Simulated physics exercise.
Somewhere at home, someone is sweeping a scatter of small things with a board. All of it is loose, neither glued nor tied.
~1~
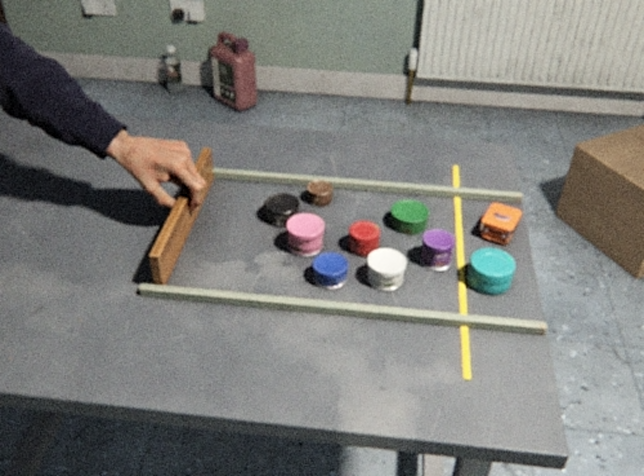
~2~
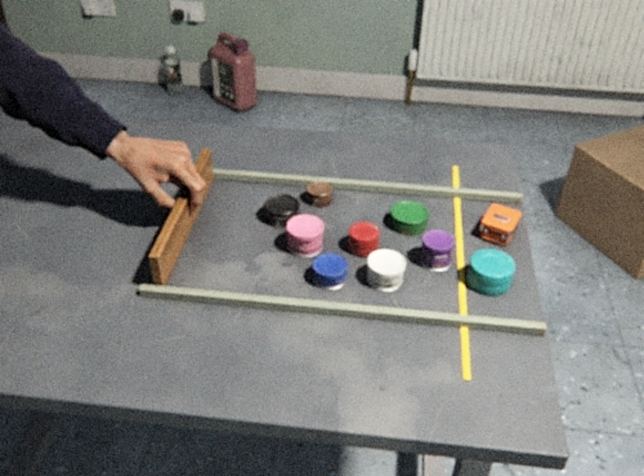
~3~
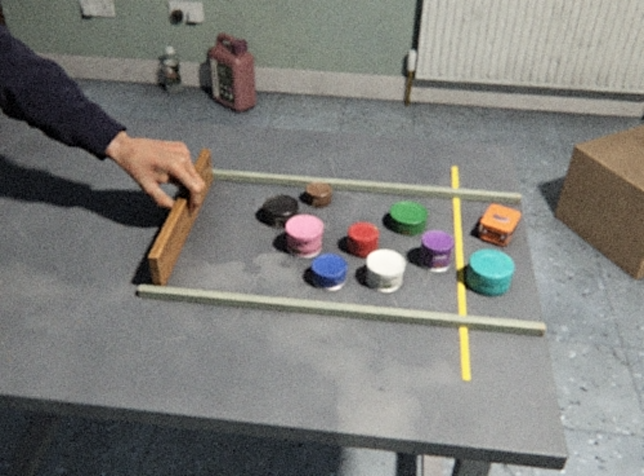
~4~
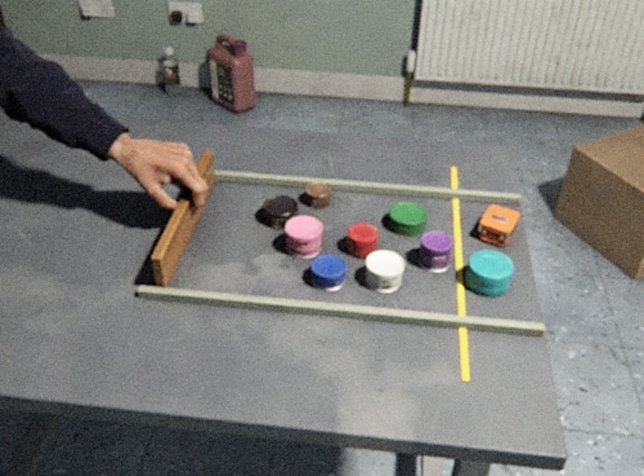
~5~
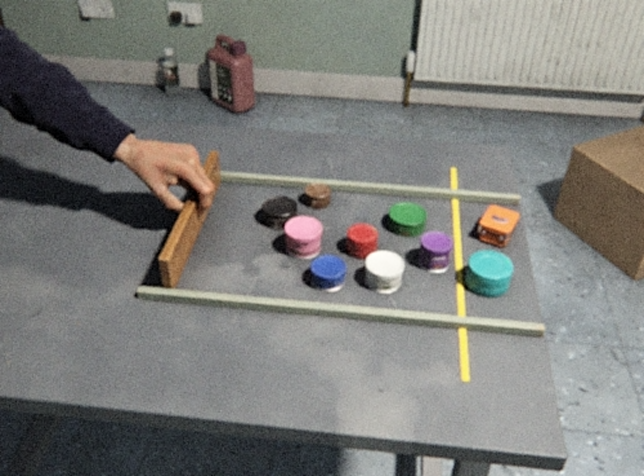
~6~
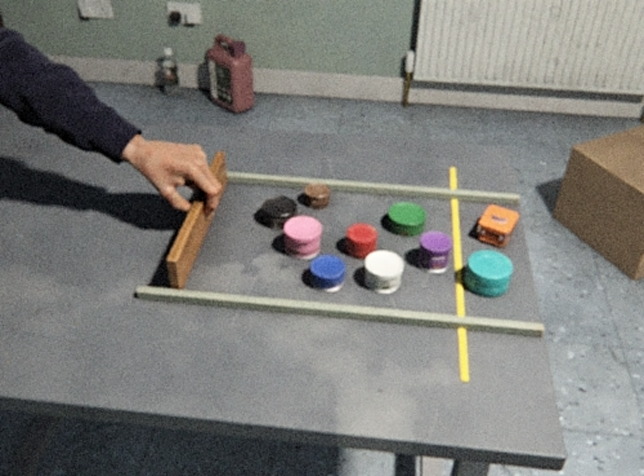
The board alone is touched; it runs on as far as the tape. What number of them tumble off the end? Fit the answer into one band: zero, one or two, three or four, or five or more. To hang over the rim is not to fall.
I would say one or two.
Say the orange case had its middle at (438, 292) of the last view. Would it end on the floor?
Placed like that, the orange case keeps its spot.
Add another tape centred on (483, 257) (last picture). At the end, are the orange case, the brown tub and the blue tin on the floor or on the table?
The orange case is no longer there; as for the brown tub, it is still there; and the blue tin is still there.
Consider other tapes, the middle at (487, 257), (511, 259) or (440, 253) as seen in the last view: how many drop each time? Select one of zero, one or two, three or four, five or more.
Place by place, the answers come out as more than four; five or more; not one.
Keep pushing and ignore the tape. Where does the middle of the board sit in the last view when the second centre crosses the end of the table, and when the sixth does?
Earlier crossing: About (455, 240); later crossing: About (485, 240).
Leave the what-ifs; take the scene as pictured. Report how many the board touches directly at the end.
4 in contact.
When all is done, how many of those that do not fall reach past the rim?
Counting them gives 1.
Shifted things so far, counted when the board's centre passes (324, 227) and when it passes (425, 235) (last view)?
By then 5, and 10.
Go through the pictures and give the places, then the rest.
In the first picture, orange case (500, 225); turquoise lid (491, 271); purple pot (437, 250); board (185, 212); tape (460, 253).
In the second picture, turquoise lid (491, 272); board (185, 213).
In the third picture, purple pot (436, 251); green tub (408, 218).
In the fourth picture, orange case (498, 227); black tub (280, 212).
In the fifth picture, turquoise lid (489, 274); brown tub (318, 196).
In the sixth picture, orange case (497, 227); turquoise lid (488, 274); purple pot (435, 252); board (201, 216); tape (458, 255).
Soon after, none off yet; orange case at rest near (497, 227); turquoise lid at rest near (488, 274); purple pot at rest near (435, 252).
Then, none off yet; orange case at rest near (497, 227); turquoise lid at rest near (488, 274); purple pot moving near (442, 254).
At rest, the number that fall off is one or two; fallen, turquoise lid.
